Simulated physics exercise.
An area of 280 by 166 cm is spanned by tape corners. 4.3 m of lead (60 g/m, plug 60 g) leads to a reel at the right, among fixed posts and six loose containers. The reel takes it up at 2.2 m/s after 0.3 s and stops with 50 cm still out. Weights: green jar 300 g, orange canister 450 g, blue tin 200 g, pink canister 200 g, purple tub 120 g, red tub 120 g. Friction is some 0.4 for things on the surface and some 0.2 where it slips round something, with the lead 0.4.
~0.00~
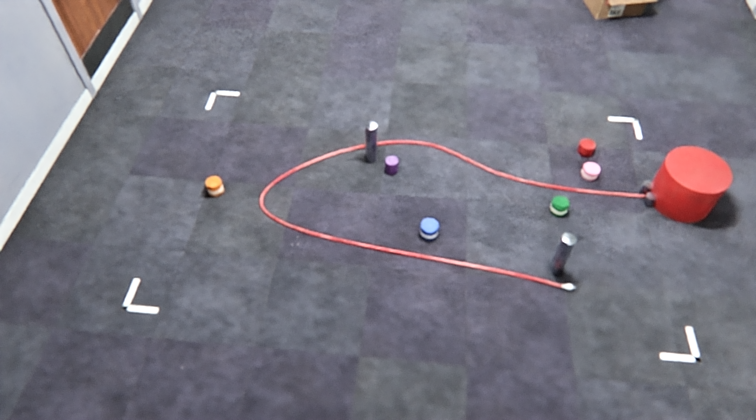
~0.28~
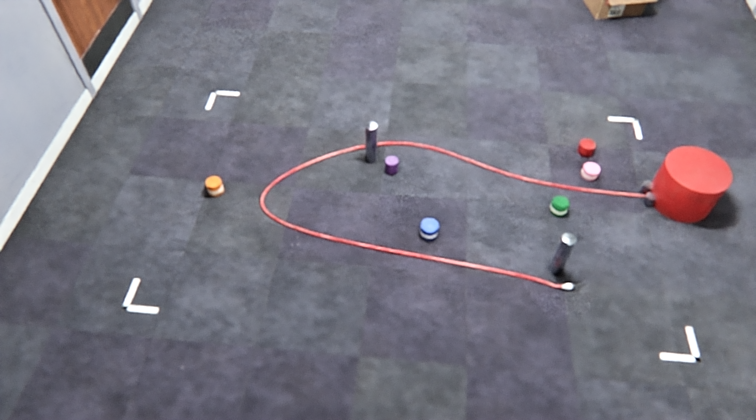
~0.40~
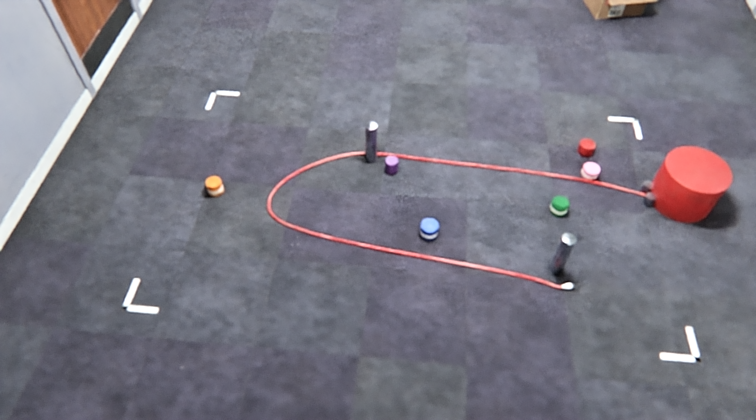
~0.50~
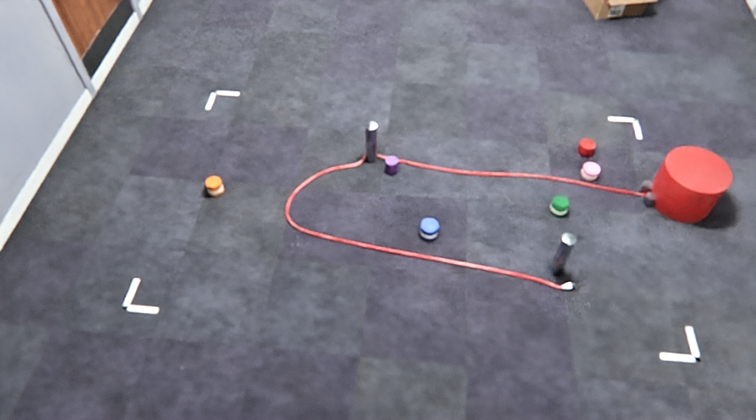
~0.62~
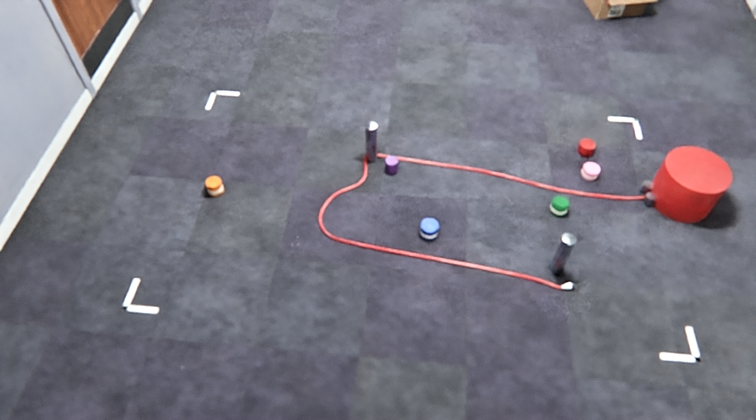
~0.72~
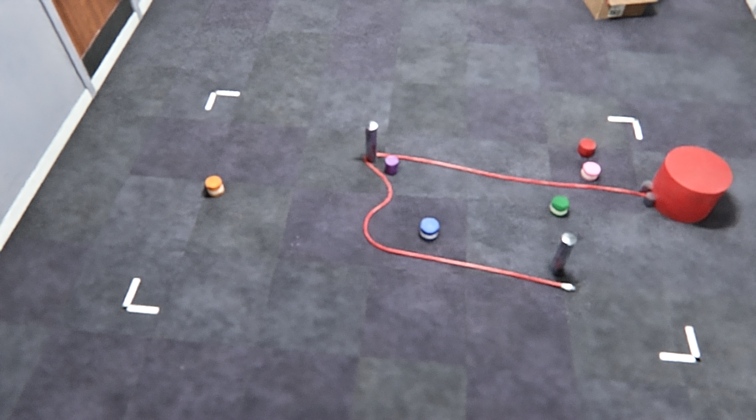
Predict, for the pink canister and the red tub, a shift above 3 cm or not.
Prediction: Pink canister - shifts too far; red tub - shifts too far.
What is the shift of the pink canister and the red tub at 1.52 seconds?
So the pink canister sits 0 cm from its start, while the red tub sits 0 cm from its own.
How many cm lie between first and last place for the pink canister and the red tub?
The pink canister ends 130 cm from where it began, and the red tub ends 200 cm from where it began.
After 1.1 s, plug at (441, 244); blue tin 14 cm off its start.
After 1.5 s, plug at (379, 127); blue tin 15 cm off its start.
After 1.9 s, plug at (680, 148); pink canister 37 cm off its start at (641, 148), red tub 23 cm off its start at (627, 148), blue tin 15 cm off its start at (445, 208).
After 2.3 s, plug at (674, 185); red tub lifted 10 cm, pink canister 104 cm off its start, blue tin 15 cm off its start.
After 3.1 s, plug at (668, 185); red tub 203 cm off its start, pink canister 135 cm off its start, blue tin 15 cm off its start at (445, 208).
